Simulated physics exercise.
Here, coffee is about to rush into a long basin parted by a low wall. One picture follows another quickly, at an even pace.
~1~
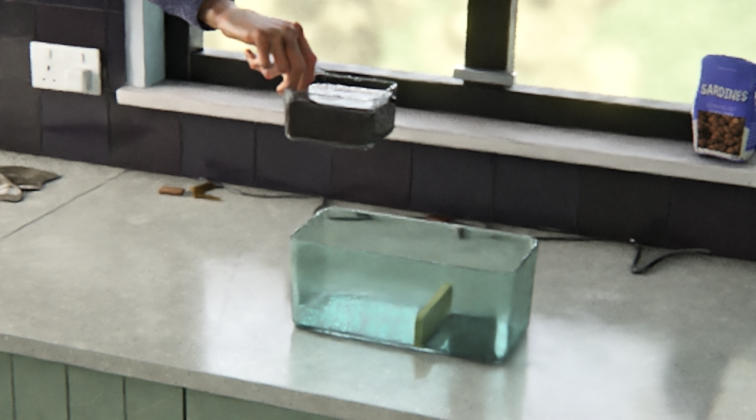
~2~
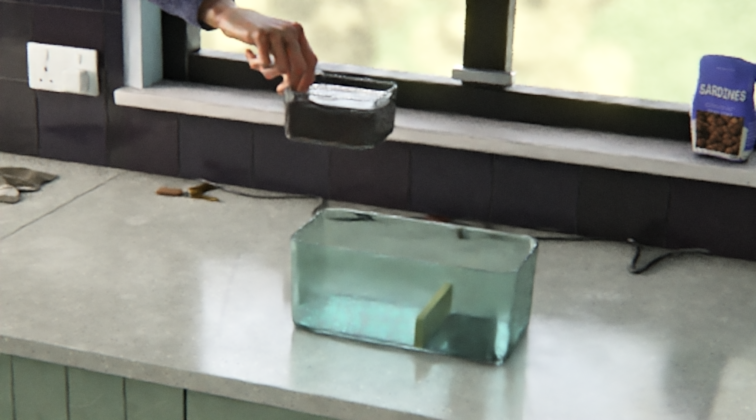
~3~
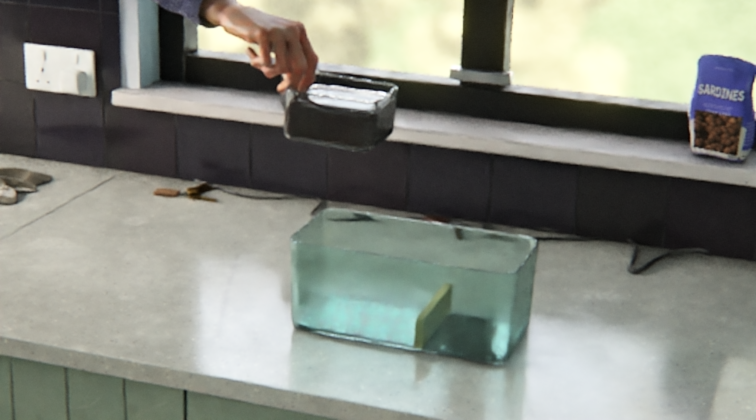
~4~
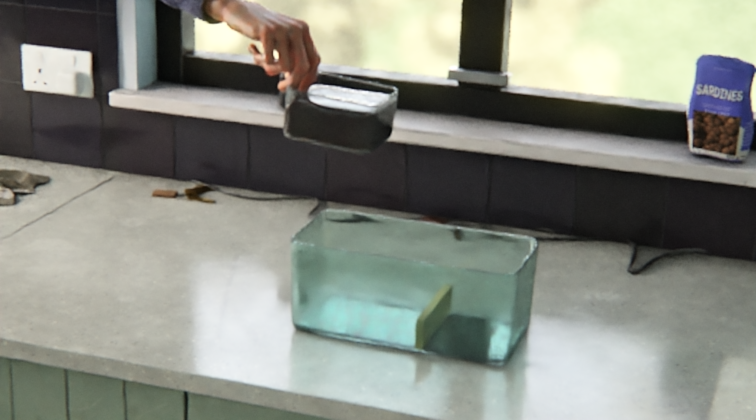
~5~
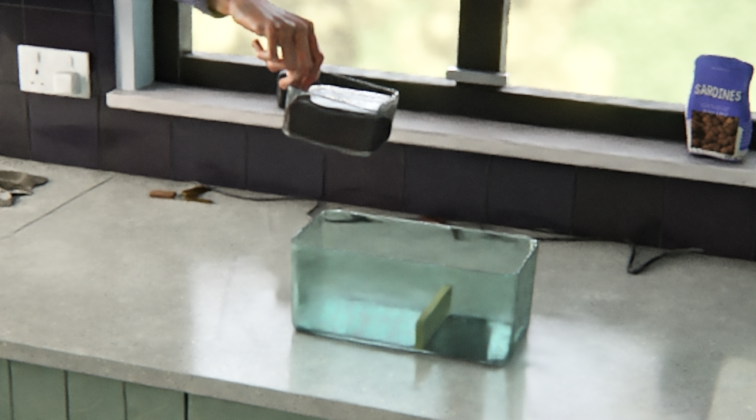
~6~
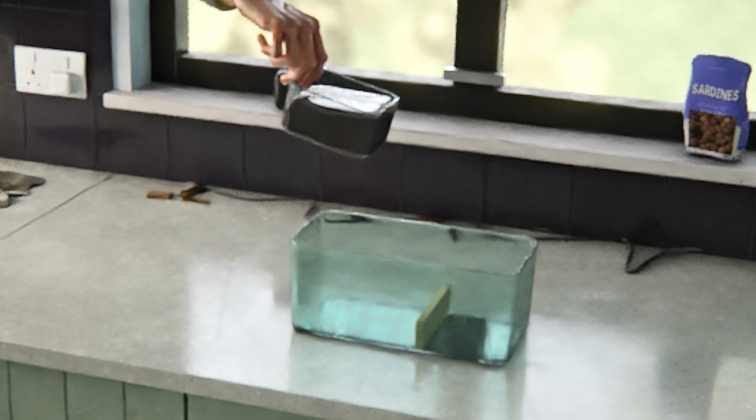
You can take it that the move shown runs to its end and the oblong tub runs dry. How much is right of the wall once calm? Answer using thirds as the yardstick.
Between a third and two thirds of it.
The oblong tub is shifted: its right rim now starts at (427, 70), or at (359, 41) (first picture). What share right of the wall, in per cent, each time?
You'd see around 70 per cent, and then around 15 per cent.
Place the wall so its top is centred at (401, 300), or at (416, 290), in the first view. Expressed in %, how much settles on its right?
In turn some 70 and 70 in a hundred.
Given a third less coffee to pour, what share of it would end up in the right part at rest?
Close to 10 per cent.
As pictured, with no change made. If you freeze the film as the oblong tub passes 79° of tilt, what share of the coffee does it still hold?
It still holds close to 40 per cent at that lean.
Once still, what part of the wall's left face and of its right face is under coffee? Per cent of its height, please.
Once it is still, the left part shows 30 per cent and the right part 50.
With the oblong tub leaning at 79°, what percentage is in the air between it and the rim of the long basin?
About 45 %.
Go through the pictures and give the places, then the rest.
In the first frame, it leans 0°; its right rim is at (386, 93); the coffee meets the walls at (301, 92) and (386, 101); the long basin's rim runs from (308, 224) to (527, 257); the wall's top is at (434, 301).
In the second frame, it leans 1°; its right rim is at (386, 94); the coffee meets the walls at (301, 92) and (386, 102).
In the third frame, it leans 2°; its right rim is at (386, 96); the coffee meets the walls at (301, 92) and (386, 103).
In the fourth frame, it leans 5°; its right rim is at (387, 99); the coffee meets the walls at (302, 92) and (387, 104).
In the fifth frame, it leans 9°; its right rim is at (388, 103); the coffee meets the walls at (302, 92) and (387, 105).
In the sixth frame, it leans 14°; its right rim is at (388, 108); the coffee meets the walls at (301, 93) and (388, 106).
A moment on, the tilt is 79° and 39 per cent is still to pour, 6 is left of the wall and 7 right of it.
Next, the tilt is 113° and 5 per cent is still to pour, 38 is left of the wall and 48 right of it.
Then the tilt is 115° and 0 per cent is still to pour, 52 is left of the wall and 46 right of it.
Later the tilt is 115° and 0 per cent is still to pour, 52 is left of the wall and 47 right of it.
At rest 52 per cent lies left of the wall, 47 right of it and 2 outside.
